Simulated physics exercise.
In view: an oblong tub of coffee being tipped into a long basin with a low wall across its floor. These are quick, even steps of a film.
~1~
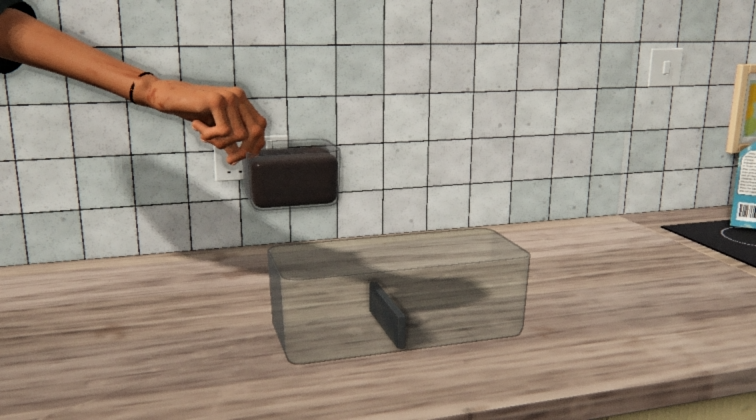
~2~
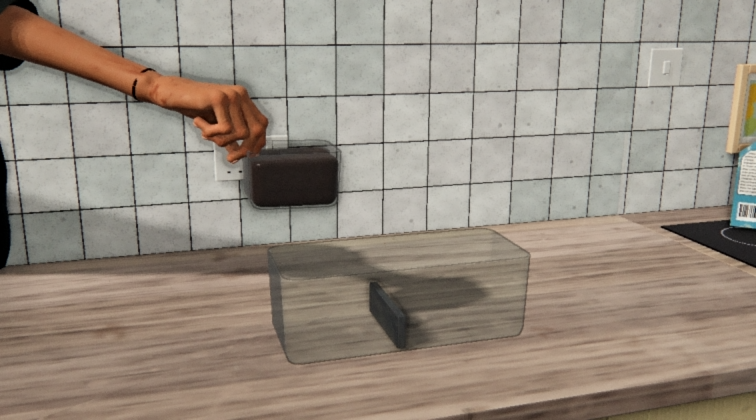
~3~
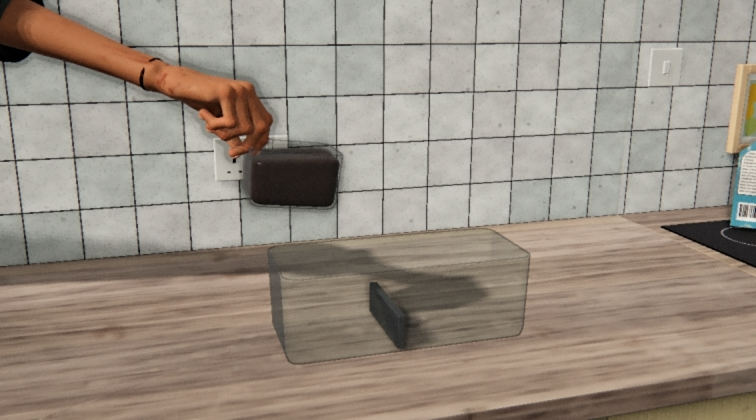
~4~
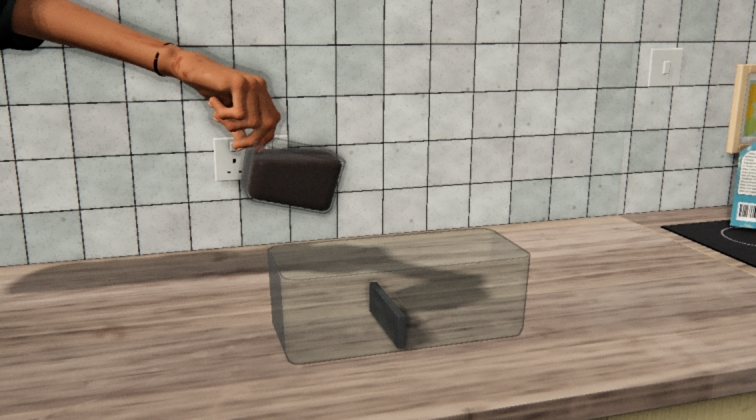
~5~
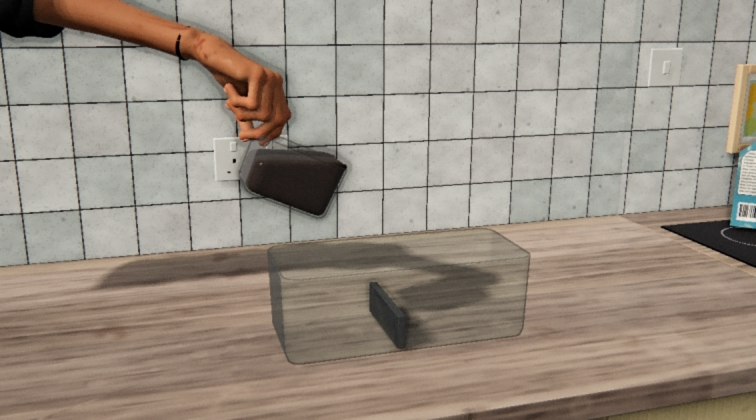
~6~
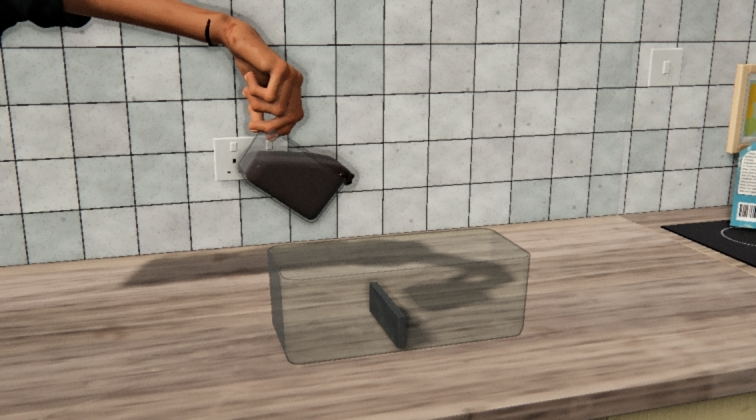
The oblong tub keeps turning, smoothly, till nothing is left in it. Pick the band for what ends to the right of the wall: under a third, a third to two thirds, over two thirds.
In the end under a third is right of the wall.
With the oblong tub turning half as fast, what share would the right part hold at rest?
Some 50 per cent.
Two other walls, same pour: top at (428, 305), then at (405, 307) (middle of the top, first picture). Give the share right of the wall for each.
In turn 20 and 15 in a hundred.
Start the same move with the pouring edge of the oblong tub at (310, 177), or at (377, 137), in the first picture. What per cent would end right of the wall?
In turn 10 and 85 in a hundred.
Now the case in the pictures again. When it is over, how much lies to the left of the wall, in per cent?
Roughly 75 in a hundred.
A moment on, the oblong tub is tipped right over and 18 per cent is still to pour, 31 is left of the wall and 16 right of it.
Next, the oblong tub is tipped right over and 1 per cent is still to pour, 72 is left of the wall and 22 right of it.
Then the oblong tub is tipped right over and 0 per cent is still to pour, 74 is left of the wall and 24 right of it.
Later the oblong tub is tipped right over and 0 per cent is still to pour, 73 is left of the wall and 25 right of it.
At rest 73 per cent lies left of the wall, 25 right of it and 1 outside.
